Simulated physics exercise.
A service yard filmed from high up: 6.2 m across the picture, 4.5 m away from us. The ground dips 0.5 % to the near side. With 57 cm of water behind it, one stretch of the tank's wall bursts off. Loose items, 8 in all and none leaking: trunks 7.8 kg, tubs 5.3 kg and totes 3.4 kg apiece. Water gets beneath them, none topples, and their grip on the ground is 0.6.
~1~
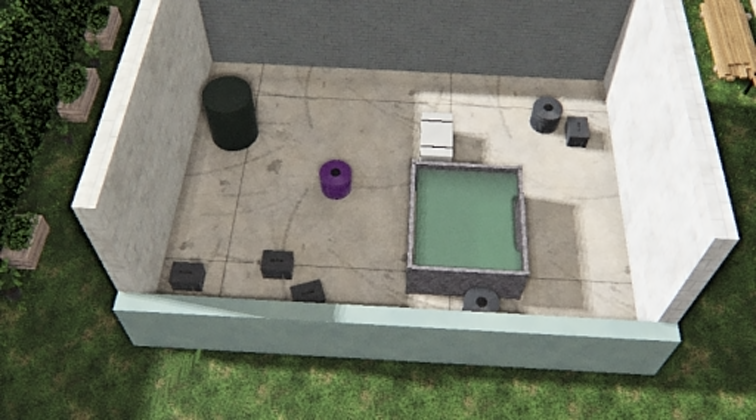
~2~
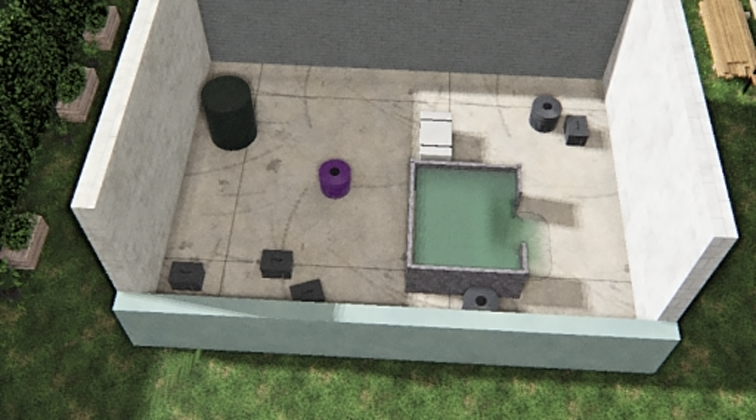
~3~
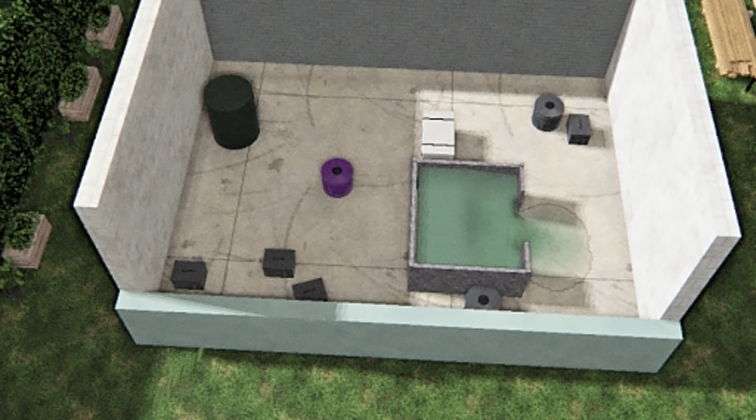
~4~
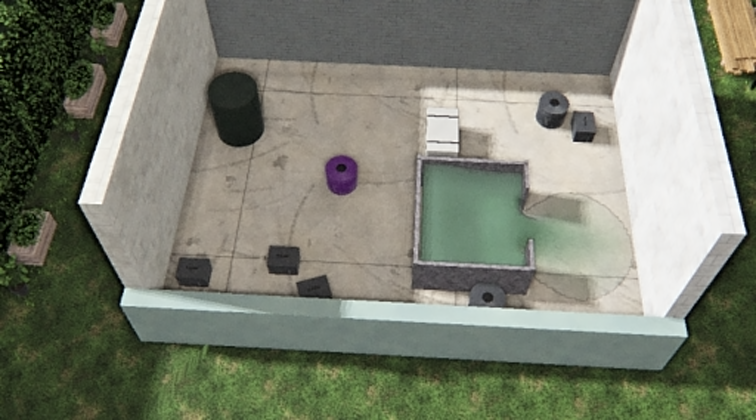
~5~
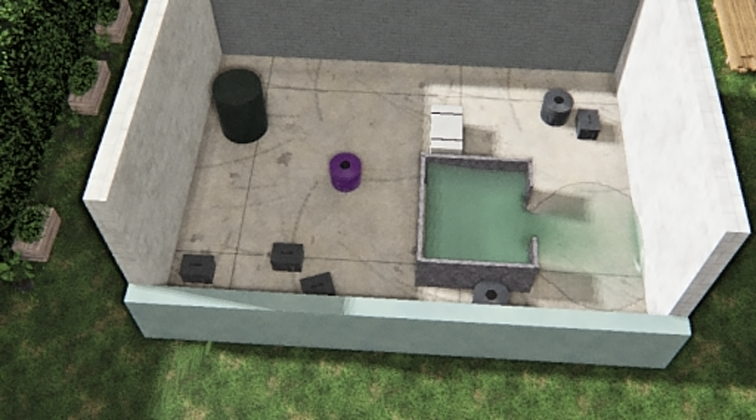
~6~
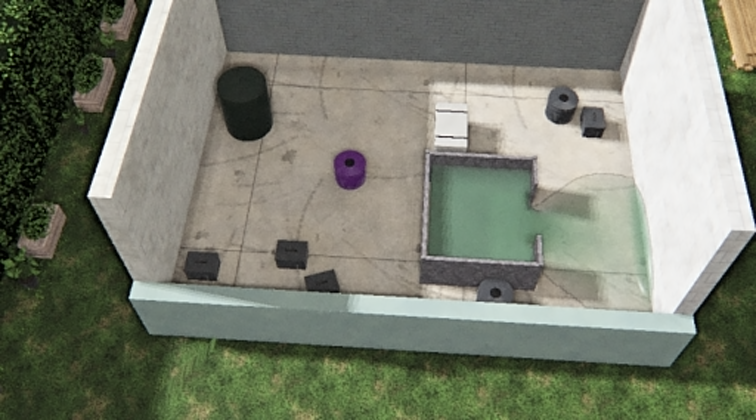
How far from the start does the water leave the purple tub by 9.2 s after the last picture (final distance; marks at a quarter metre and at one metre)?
Purple tub moves a short way.
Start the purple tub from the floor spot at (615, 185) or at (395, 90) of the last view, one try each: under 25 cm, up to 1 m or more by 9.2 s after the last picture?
In that order: It ends far away; it travels far.
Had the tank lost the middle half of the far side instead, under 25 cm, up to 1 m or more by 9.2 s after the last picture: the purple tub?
Then the purple tub stays put.
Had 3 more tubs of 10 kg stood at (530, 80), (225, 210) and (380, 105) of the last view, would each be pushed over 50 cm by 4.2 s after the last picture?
In that order: Past it, under, short of it.
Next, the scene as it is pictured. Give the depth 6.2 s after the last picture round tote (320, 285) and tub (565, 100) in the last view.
About 4 and 3 cm.
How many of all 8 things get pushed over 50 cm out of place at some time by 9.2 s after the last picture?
I count 7.
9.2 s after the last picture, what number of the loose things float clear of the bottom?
I count 8.
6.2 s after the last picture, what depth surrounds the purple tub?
Roughly 2 cm.
Then, 1.2 s after the last picture the purple tub is near (350, 163), 0.0 m from its start, aground; 1 afloat.
Then, 3.8 s after the last picture the purple tub is near (350, 163), 0.0 m from its start, aground; 3 afloat.
Then, 6.2 s after the last picture the purple tub is near (350, 163), 0.0 m from its start, aground; 6 afloat.
Then, 9.2 s after the last picture the purple tub is near (343, 190), 0.5 m from its start, afloat; 8 afloat.
